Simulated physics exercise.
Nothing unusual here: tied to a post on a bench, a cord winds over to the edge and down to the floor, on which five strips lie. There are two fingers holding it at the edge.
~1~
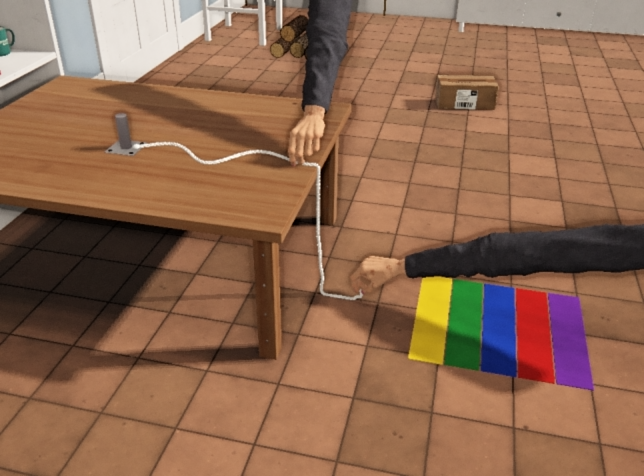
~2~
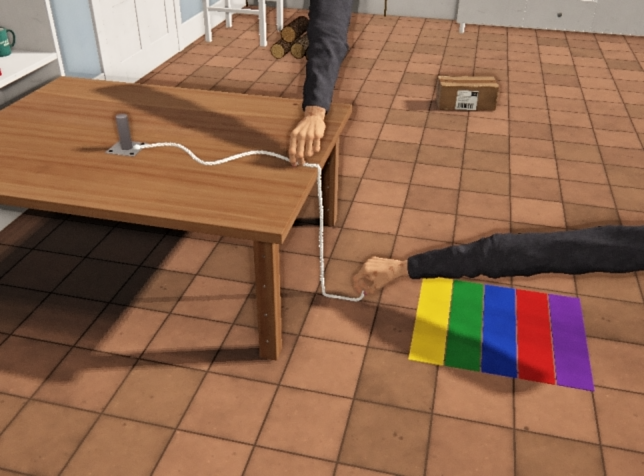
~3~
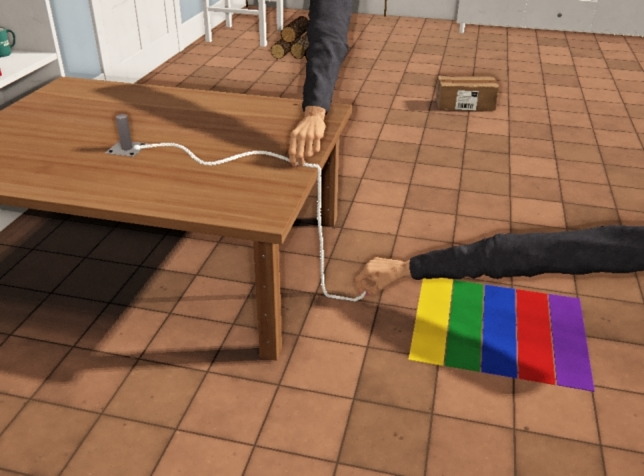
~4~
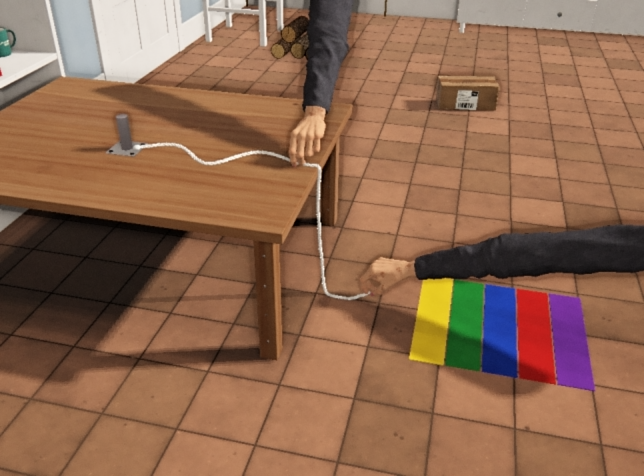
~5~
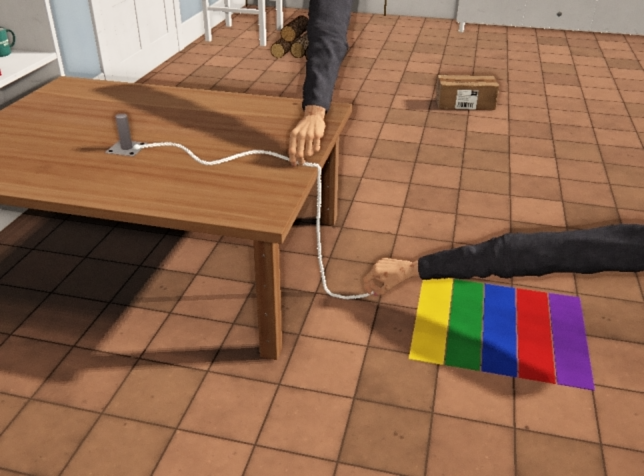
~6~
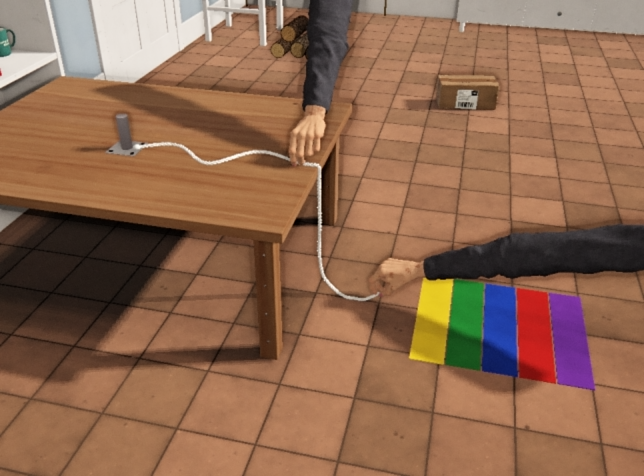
A hand near the floor drew the end of a white cord slightly right toward the coloured strips, while another hand held it still at the edge of the wooden table.
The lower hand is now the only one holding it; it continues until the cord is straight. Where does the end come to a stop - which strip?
On the blue strip.
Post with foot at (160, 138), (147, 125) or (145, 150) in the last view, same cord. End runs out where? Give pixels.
Going by the last picture, roughly (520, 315), (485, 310) and (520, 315).
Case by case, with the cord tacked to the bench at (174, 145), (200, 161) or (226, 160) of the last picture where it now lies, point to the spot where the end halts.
Approximately at (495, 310), at (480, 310) and at (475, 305), in that order.
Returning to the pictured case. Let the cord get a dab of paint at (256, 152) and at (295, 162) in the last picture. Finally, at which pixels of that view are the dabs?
(280, 163) for the first, (327, 176) for the second.
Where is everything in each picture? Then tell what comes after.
The first frame shows end (360, 290); yellow (428, 344); green (463, 350); blue (499, 356); red (535, 362); purple (573, 368).
The second frame shows end (363, 291); cord through (164, 145) (207, 164) (268, 153) (319, 175) (321, 232) (323, 286).
The third frame shows end (365, 292).
The fourth frame shows end (370, 292); cord through (164, 145) (207, 164) (268, 153) (319, 175) (319, 232) (324, 287).
The fifth frame shows end (373, 292).
The sixth frame shows end (379, 293); cord through (164, 144) (207, 163) (268, 153) (319, 175) (320, 232) (330, 285).
Early on, end near (447, 303); over yellow.
Midway, end near (480, 308); over green.
At the end of the slack, end near (500, 311); over blue. The blue one.
